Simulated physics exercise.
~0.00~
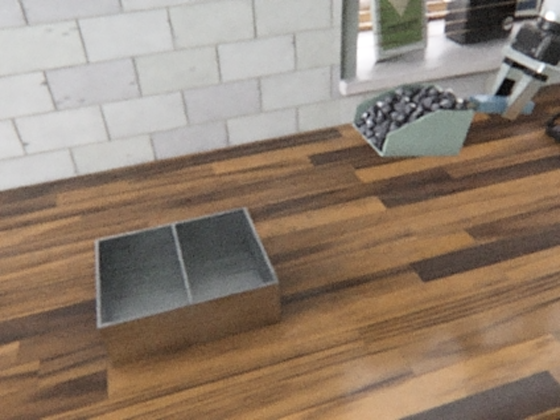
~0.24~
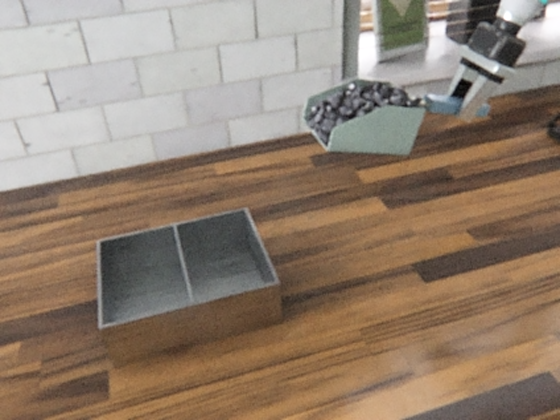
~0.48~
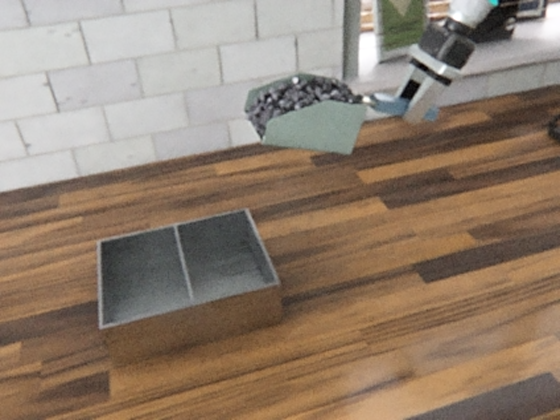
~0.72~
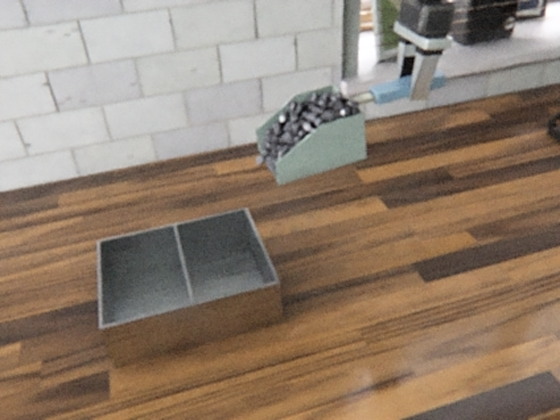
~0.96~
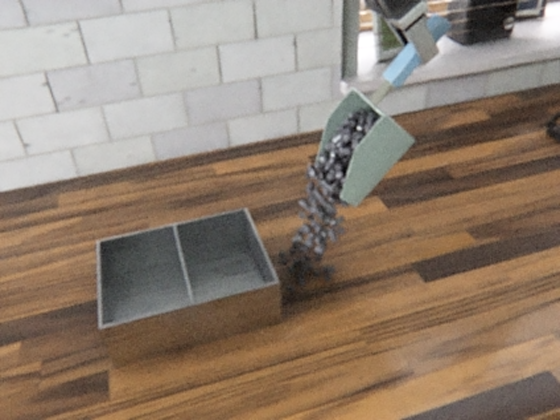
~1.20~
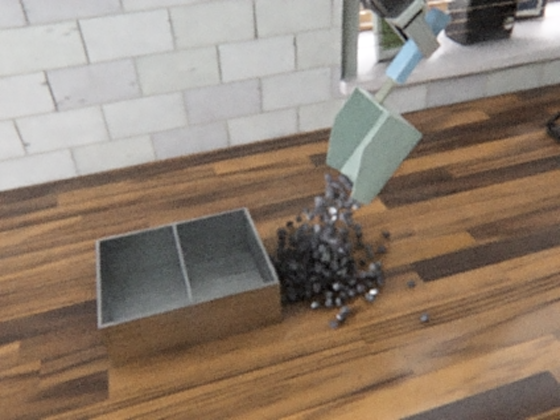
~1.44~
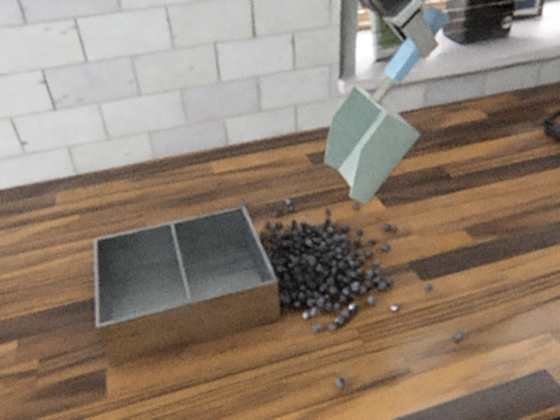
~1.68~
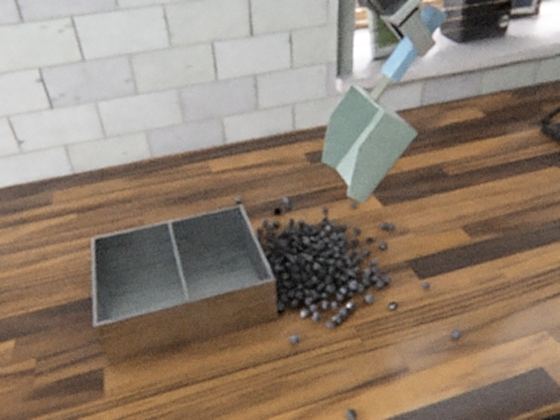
On a wooden countertop against a white brick wall, a robot arm carries a pale green scoop of dark pebbles left toward a gray divided box, then tips it short of the box, and the pebbles spill into a scattered heap beside it, leaving both compartments empty.
